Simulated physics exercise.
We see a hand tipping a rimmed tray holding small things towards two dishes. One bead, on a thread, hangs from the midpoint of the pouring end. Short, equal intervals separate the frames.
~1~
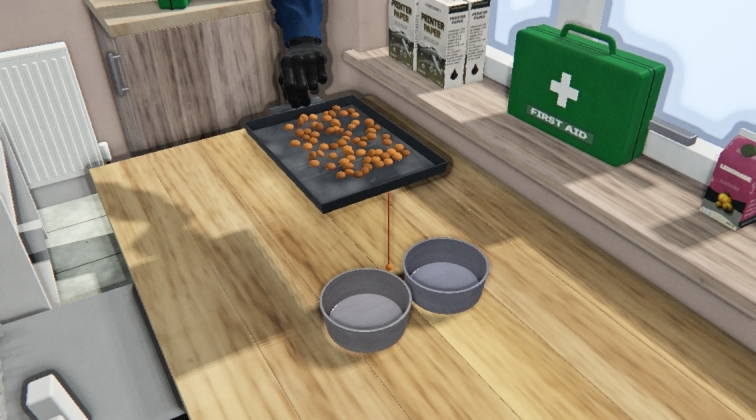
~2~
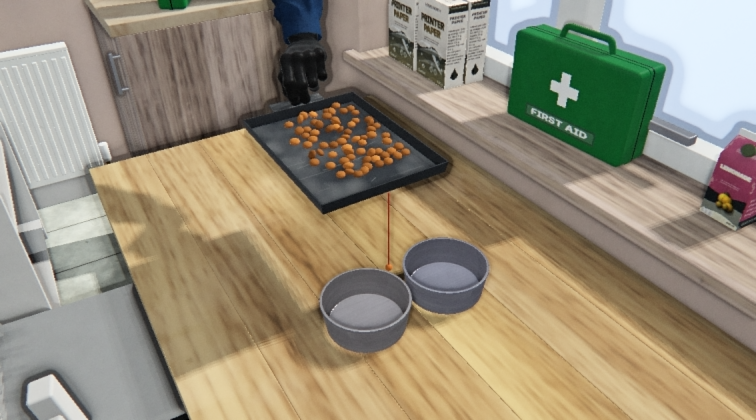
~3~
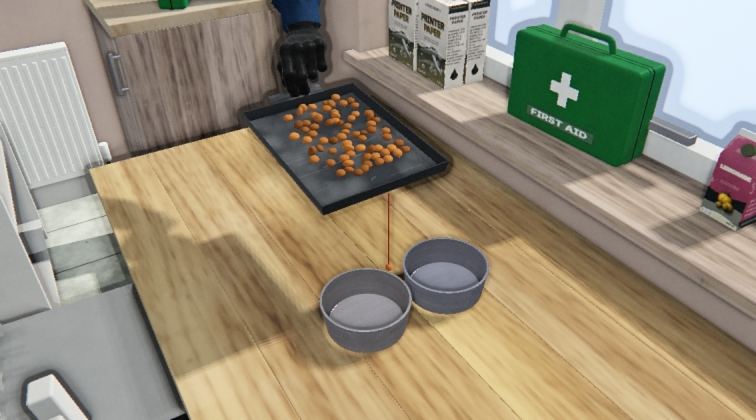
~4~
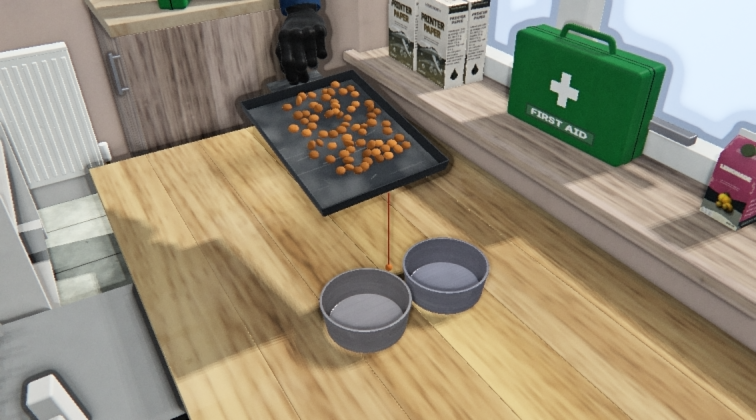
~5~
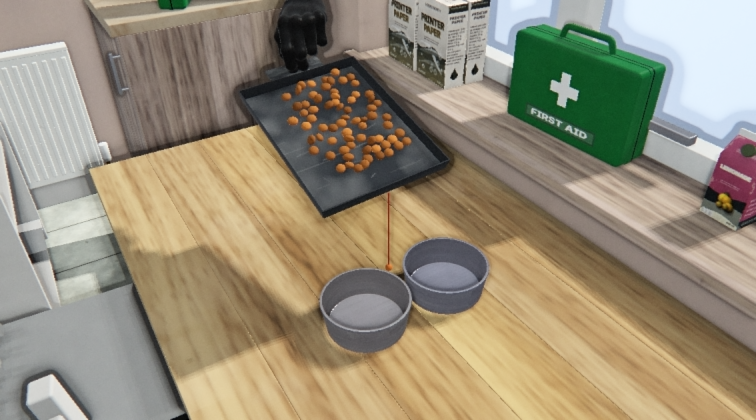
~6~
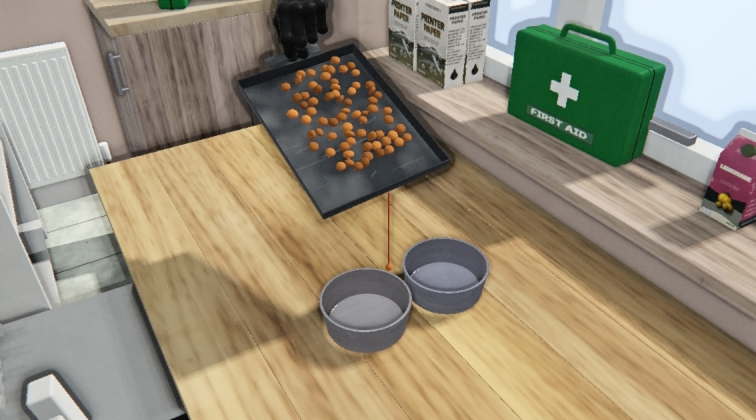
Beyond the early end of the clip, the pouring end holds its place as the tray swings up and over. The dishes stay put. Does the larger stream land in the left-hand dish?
Honestly the dish that comes off better is the left one.
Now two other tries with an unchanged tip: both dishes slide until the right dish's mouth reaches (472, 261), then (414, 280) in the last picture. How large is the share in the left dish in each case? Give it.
Trial 1 around 60 percent, trial 2 around 60 percent.
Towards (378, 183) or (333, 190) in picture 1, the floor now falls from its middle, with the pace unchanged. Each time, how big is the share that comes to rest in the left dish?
Respectively 40 and 70 in a hundred.
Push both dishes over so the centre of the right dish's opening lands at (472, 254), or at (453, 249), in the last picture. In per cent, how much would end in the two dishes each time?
Try 1: Some 50 %; try 2: Some 50 %.
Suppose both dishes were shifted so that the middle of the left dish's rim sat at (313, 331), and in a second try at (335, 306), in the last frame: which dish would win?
With the dishes at the first place it's the right-side dish, and at the second it's the left-side dish.
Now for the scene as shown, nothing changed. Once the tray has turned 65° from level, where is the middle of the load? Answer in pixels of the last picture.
The middle of the pieces shows up near (365, 182).
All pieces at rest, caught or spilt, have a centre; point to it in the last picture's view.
Close to (371, 327) in the last picture.
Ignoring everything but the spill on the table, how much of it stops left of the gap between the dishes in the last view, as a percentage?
Close to 30 per cent of the spill, I think.
Soon after the last picture, tray tipped steeply; all on the tray.
A little later, tray tipped past a quarter turn; about half on the tray; about a quarter in the left dish; a small part outside both; a small part in the air.
Later still, tray tipped past a quarter turn; most in the left dish; a stray few in the right dish; about a quarter outside both.
At rest, tray tipped past a quarter turn; most in the left dish; a stray few in the right dish; about a quarter outside both.
